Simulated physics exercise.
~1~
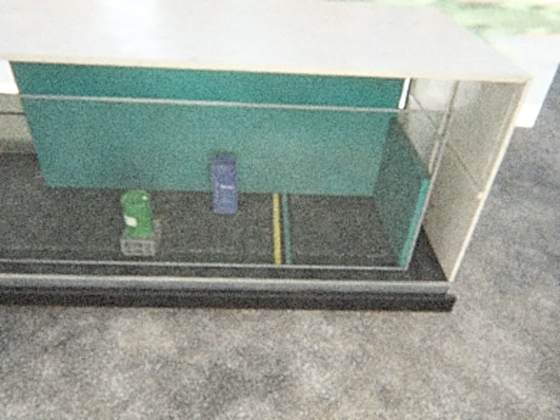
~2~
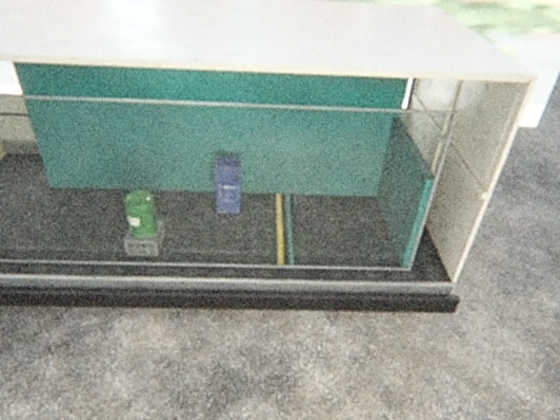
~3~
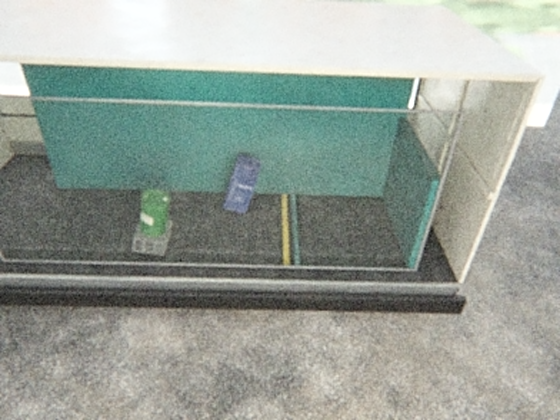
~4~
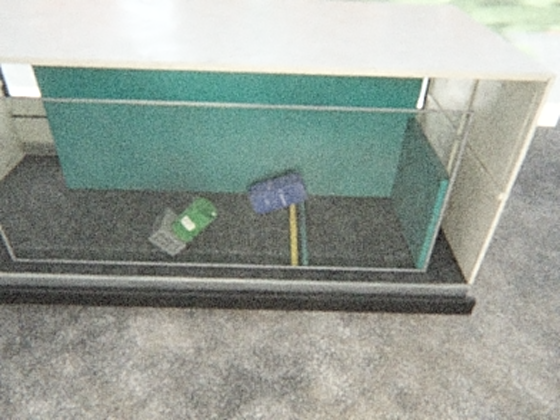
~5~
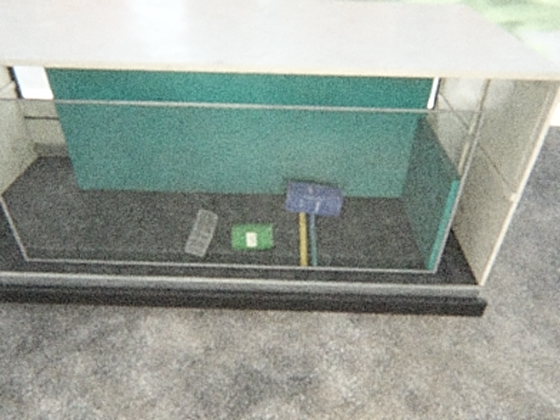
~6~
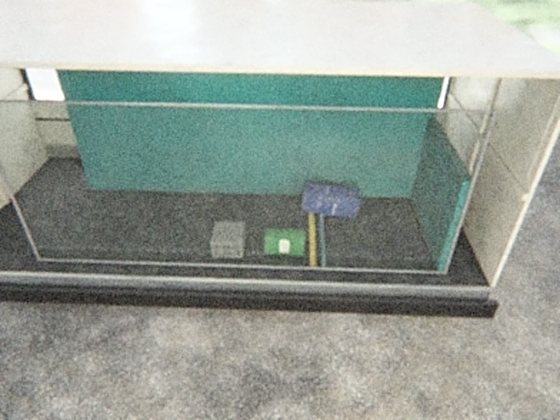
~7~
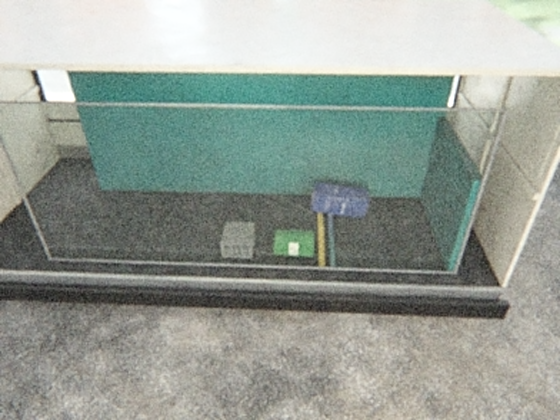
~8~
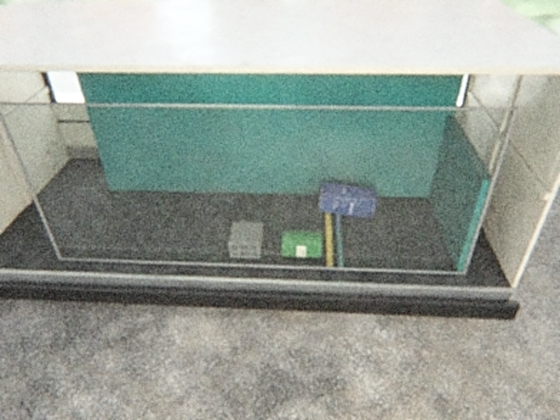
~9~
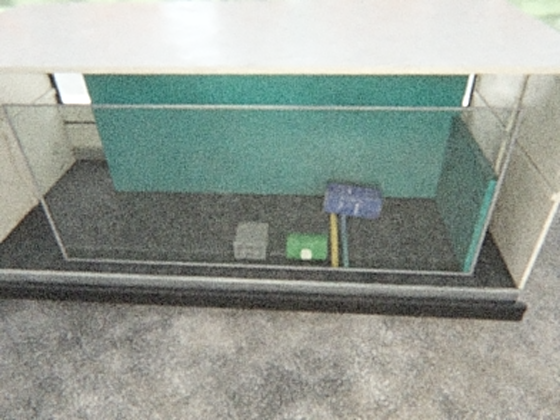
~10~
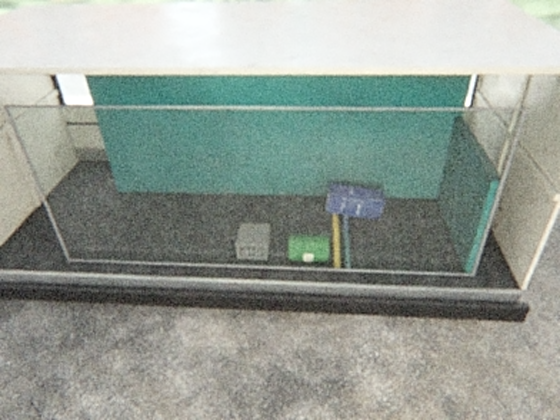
The video shows a green drum and grey crate close together beside an upright blue box in a glass-fronted bay. The drum and box tip over while moving right, the crate turns and follows, and the box crosses the yellow line, while drum and crate rest short of it.
